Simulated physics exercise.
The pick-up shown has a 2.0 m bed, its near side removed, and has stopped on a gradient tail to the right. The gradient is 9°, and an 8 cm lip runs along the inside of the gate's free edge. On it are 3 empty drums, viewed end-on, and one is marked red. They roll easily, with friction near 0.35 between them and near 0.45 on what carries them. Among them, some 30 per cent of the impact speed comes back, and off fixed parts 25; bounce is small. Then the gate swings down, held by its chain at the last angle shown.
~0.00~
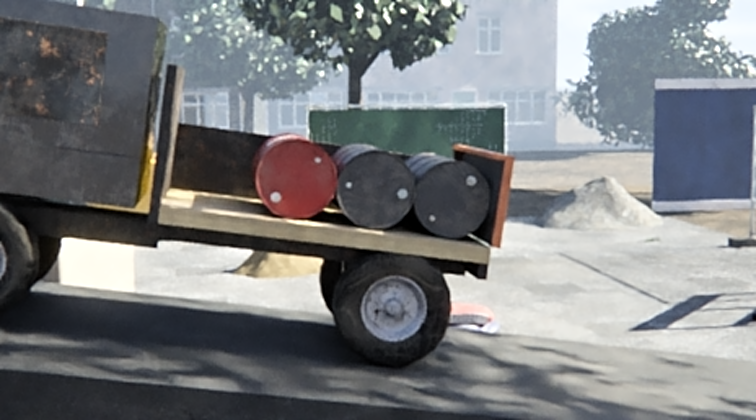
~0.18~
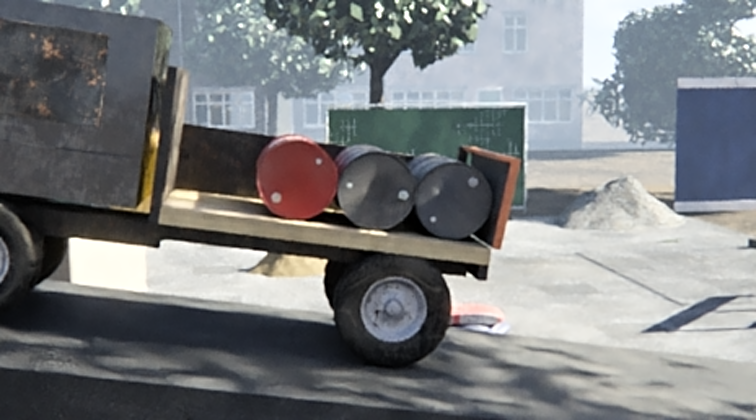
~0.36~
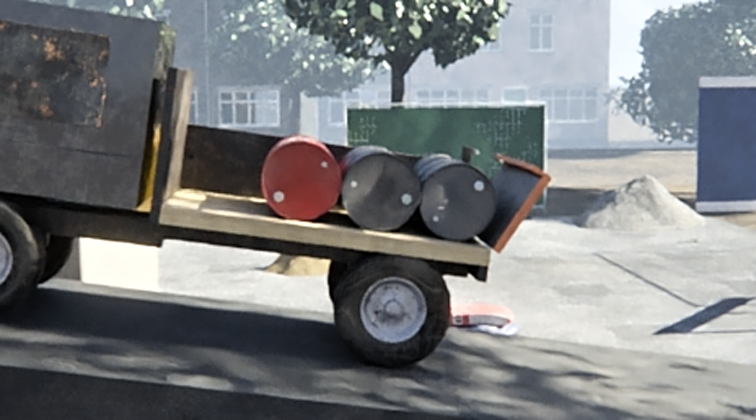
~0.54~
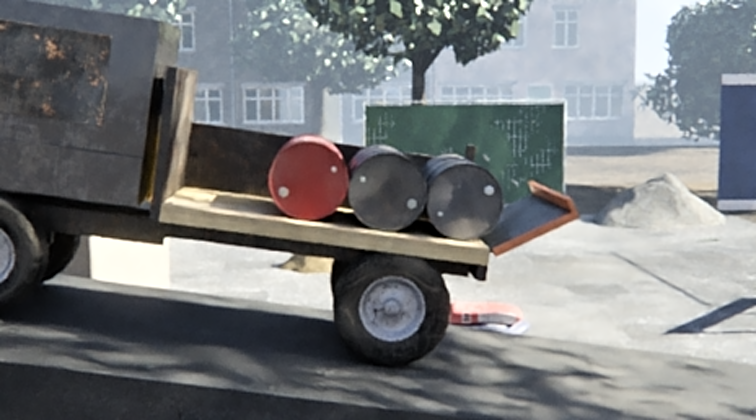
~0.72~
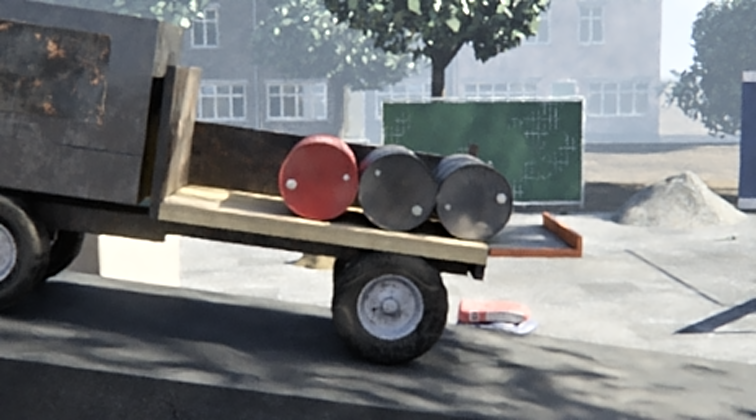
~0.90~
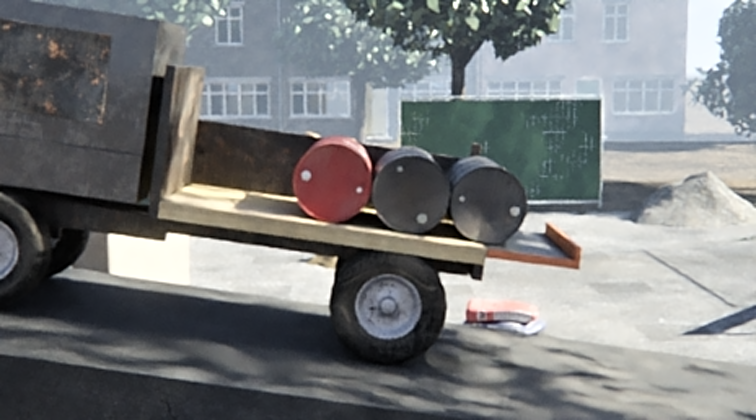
To begin with, one red and two dark drums sit side by side on a sloping truck bed, its orange tailgate upright. The gate swings down to the right until it dips just below level, while the drums roll a short way right, the rightmost reaching the bed's end.
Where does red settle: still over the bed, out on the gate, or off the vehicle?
Still over the bed.
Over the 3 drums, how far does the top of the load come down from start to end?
It sits roughly 15 cm lower at the end.
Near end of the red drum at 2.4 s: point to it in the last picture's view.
(429, 197), more or less.
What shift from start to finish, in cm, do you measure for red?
Red shifts something like 110.
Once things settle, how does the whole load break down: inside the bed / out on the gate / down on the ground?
1 - 1 - 1.
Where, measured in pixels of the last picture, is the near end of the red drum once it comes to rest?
(469, 203), roughly.
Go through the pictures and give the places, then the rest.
The first picture shows red (296, 179); gate 81° above level, tip at (510, 159); 3 of the 3 make up the bottom layer on the bed.
The second picture shows red (297, 180); gate 78° above level, tip at (515, 162).
The third picture shows red (301, 181); gate 55° above level, tip at (547, 178).
The fourth picture shows red (309, 181); gate 24° above level, tip at (575, 215).
The fifth picture shows red (319, 181); gate 1° below level, tip at (579, 253).
The sixth picture shows red (332, 183); gate 8° below level, tip at (576, 265).
By 2.4 s, red is on the bed, 40 cm short of the hinge, rolling right; 0 out so far.
Finally (4.4 s), red is on the bed, 15 cm short of the hinge; 1 out so far.
